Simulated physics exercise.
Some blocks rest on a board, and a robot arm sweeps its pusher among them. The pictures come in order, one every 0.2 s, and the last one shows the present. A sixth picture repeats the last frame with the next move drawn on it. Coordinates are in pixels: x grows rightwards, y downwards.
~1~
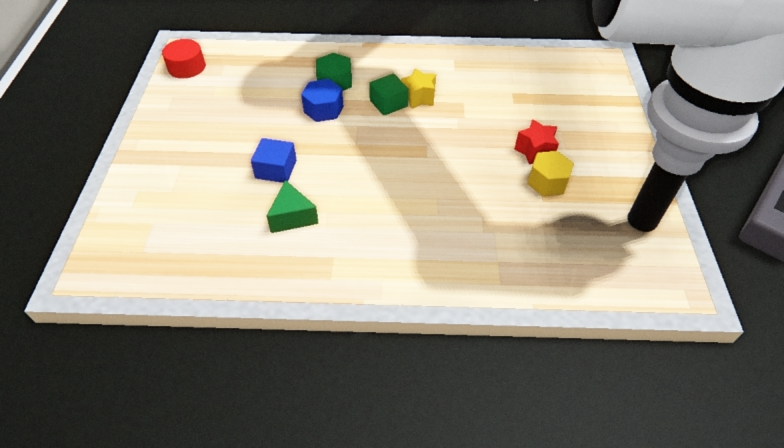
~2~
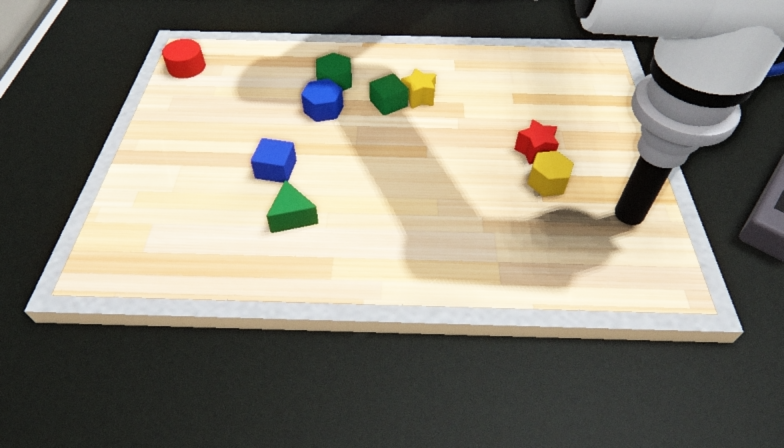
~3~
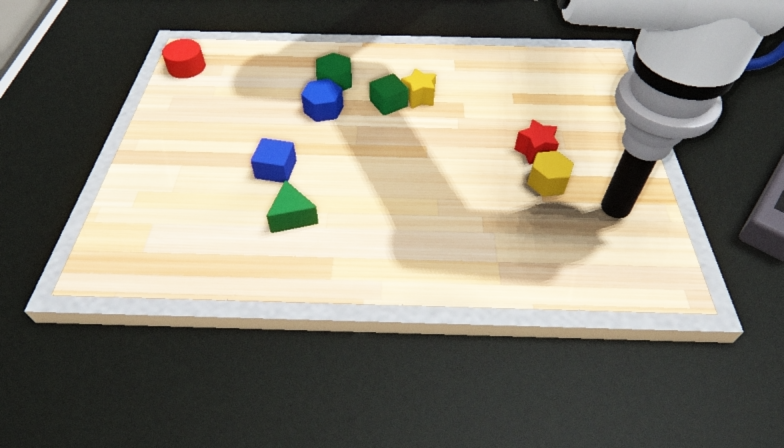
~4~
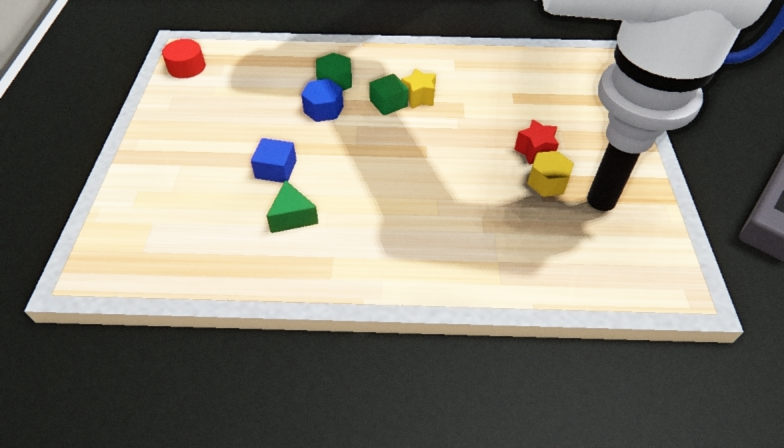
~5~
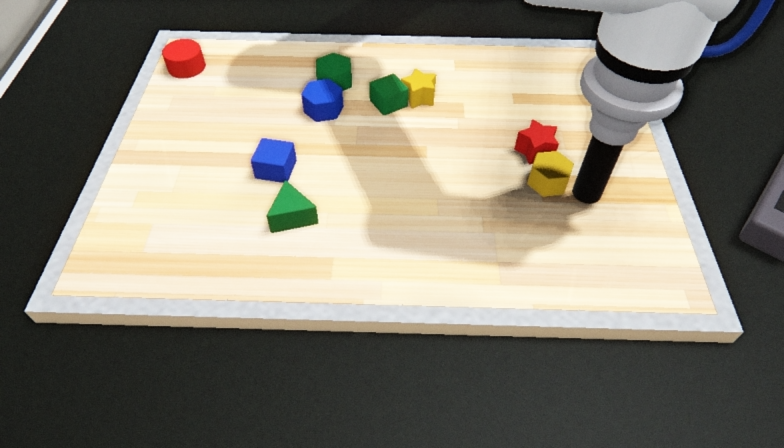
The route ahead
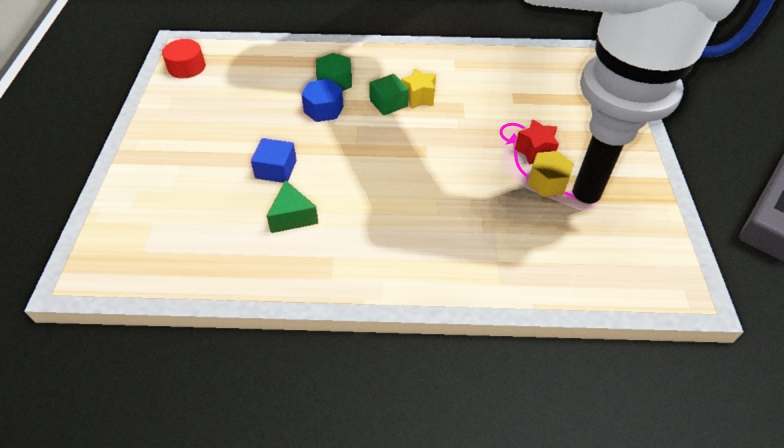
The clip opens on a pale wooden board scattered with colourful blocks, a robot arm's black pusher standing near the right edge. The arm slides the pusher steadily leftward and slightly toward the back of the board, ending just right of the yellow hexagon, while all the blocks stay still.
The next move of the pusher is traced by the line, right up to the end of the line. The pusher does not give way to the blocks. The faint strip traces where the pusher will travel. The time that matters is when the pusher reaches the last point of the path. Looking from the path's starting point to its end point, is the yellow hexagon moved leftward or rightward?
To the path's left.
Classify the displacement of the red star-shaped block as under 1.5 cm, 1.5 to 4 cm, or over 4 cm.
That block covers upwards of 4 cm.
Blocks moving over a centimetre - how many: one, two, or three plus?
Two will move.
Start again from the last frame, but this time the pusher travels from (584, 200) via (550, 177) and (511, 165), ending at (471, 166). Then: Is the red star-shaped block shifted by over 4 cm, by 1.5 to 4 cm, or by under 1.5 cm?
Between 1.5 and 4 cm.
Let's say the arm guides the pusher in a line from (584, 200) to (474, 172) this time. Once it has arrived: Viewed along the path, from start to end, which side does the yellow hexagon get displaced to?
The shift goes right.
Path on the board, from (584, 200) over (543, 184) and (517, 161) to (514, 133).
On the path given first. One third of the way, pusher (545, 177); red star-shaped block (536, 128), turned 40° clockwise; yellow hexagon (522, 149), turned 20° clockwise.
Two thirds of the way, pusher (518, 153); red star-shaped block (533, 121), turned 85° clockwise; yellow hexagon (495, 128), turned 20° clockwise.
At the end, pusher (516, 126); red star-shaped block (540, 107), turned 145° clockwise; yellow hexagon (486, 121).
